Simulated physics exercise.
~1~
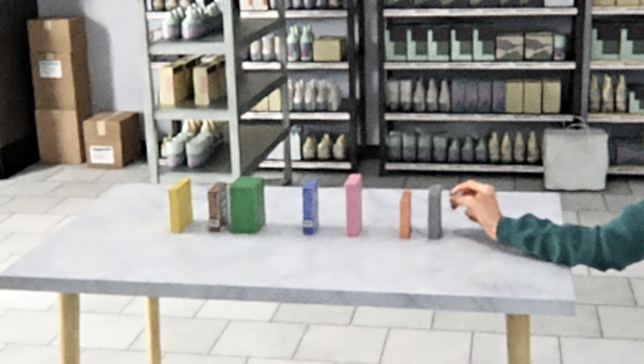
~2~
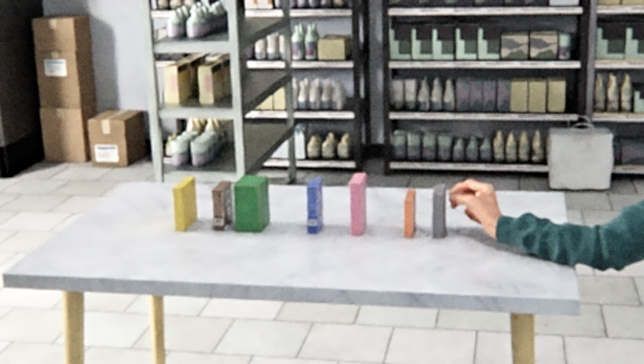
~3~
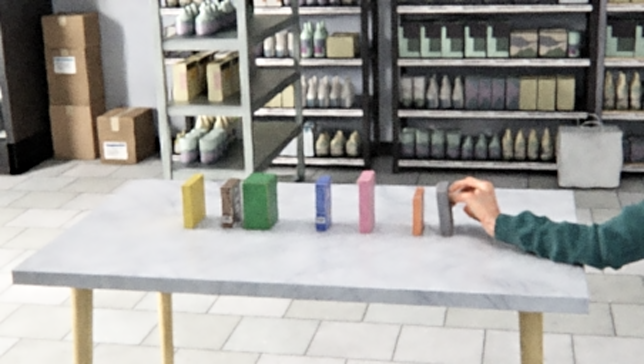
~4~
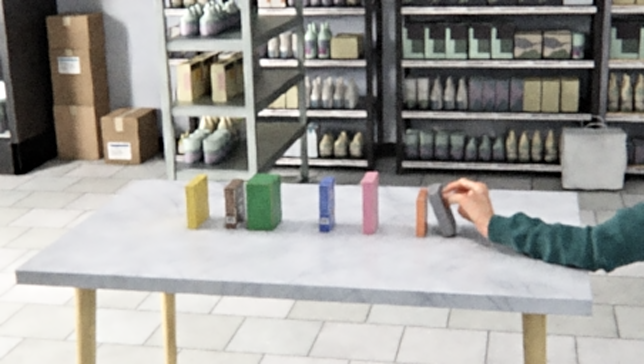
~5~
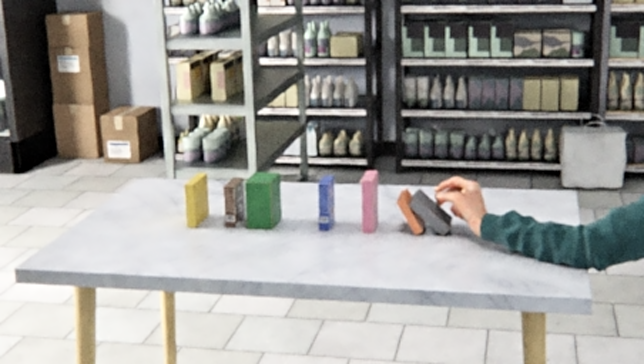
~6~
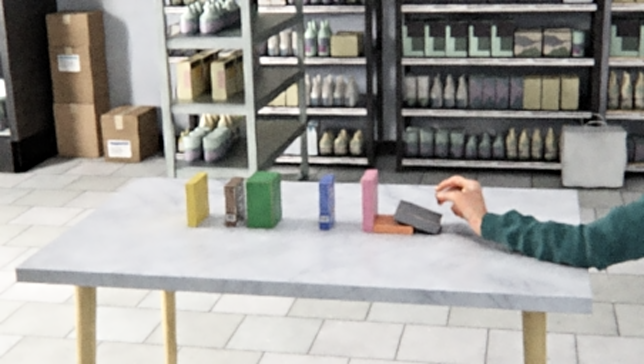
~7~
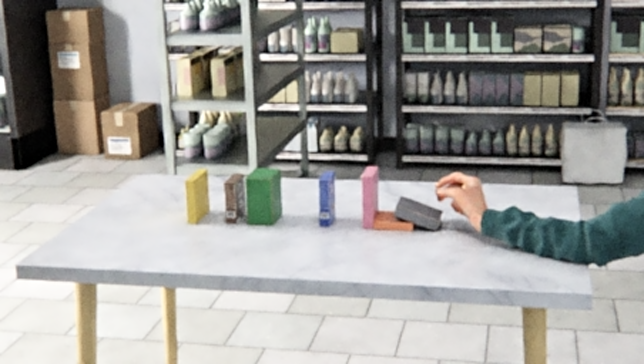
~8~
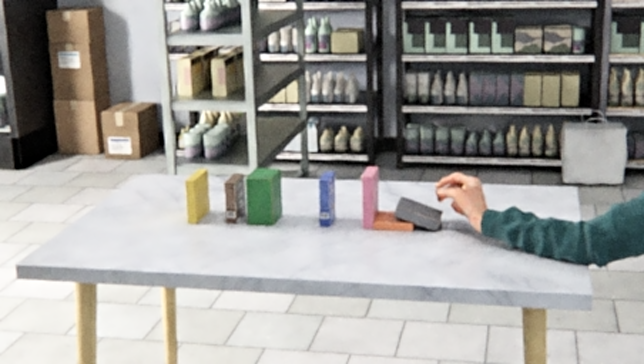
In a shop-like room with shelves of bottles and stacked cartons behind, a slightly swaying camera faces a pale grey table from the front. Standing in a row from left to right are a yellow board, a brown packet, a green block, a blue packet, and pink, orange and grey boards. A hand in a green sleeve reaches in from the right and tips the grey board leftward. It leans into the orange board, which topples left and lies flat by the pink board's base. The grey board comes to rest slanted on top of it, while the others stay standing.
